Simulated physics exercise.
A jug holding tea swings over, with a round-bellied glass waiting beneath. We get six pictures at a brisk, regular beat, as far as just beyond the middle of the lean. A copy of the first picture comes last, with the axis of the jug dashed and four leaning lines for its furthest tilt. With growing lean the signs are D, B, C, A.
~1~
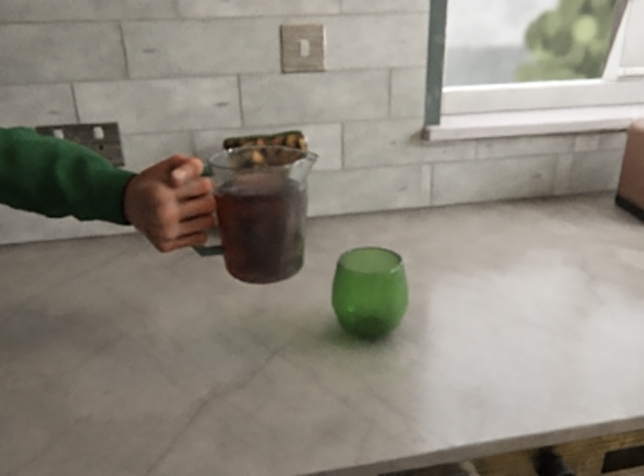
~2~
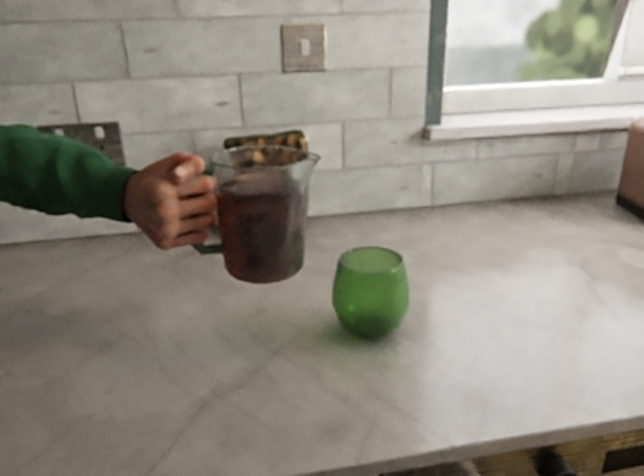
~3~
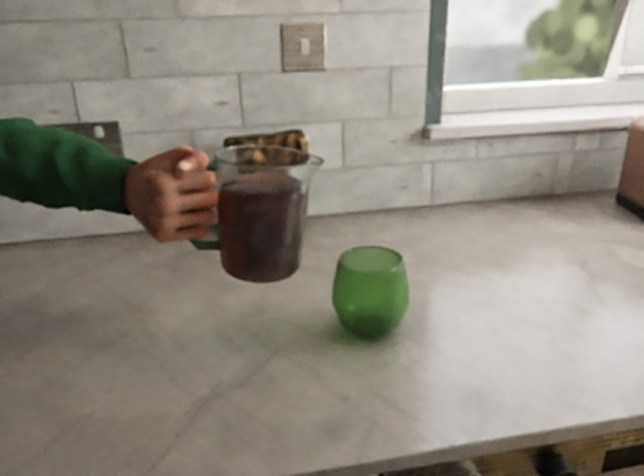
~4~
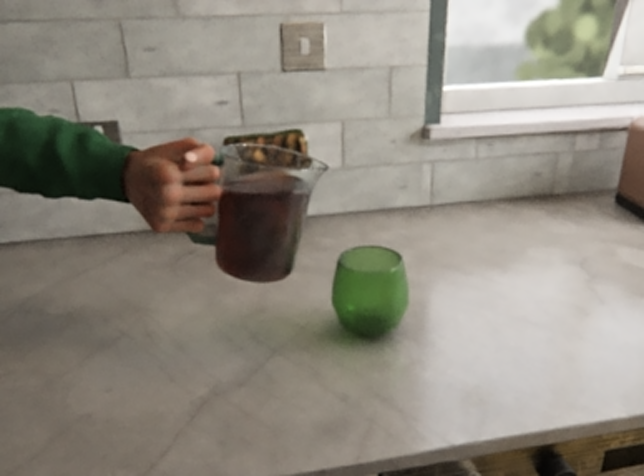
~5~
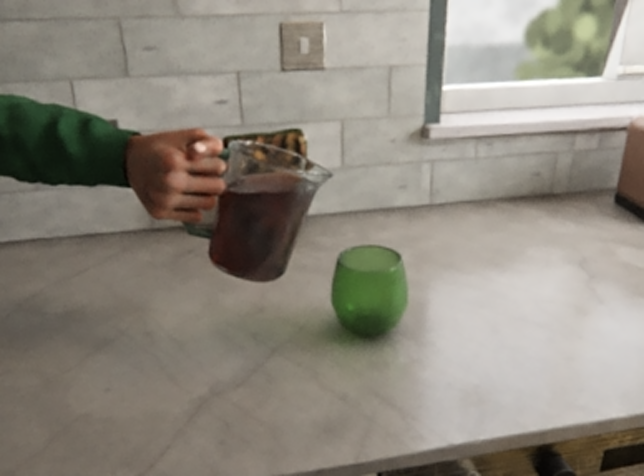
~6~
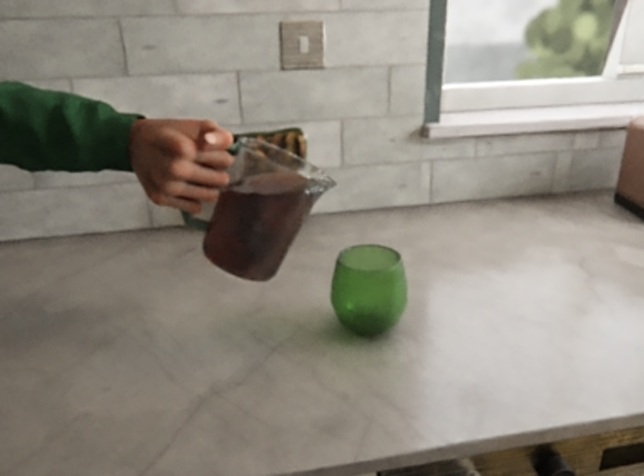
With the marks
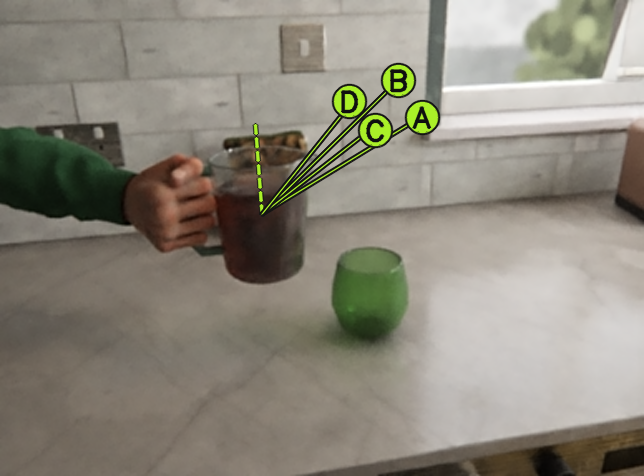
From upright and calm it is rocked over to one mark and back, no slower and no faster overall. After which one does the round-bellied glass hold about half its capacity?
A beats the others.
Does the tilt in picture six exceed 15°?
Yes, it does.
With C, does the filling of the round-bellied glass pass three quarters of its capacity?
No.
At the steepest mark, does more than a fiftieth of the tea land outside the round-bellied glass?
No, it does not.
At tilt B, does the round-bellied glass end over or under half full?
Under half.
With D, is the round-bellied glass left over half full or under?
Under.
In lime, A at (407, 125); B at (386, 92); C at (359, 137); D at (340, 116).
Choosing A, the round-bellied glass ends with about 48 % of what it can hold.
Choosing B, the round-bellied glass ends with about 21 % of what it can hold.
Choosing C, the round-bellied glass ends with about 33 % of what it can hold.
Choosing D, the round-bellied glass ends with about 12 % of what it can hold.
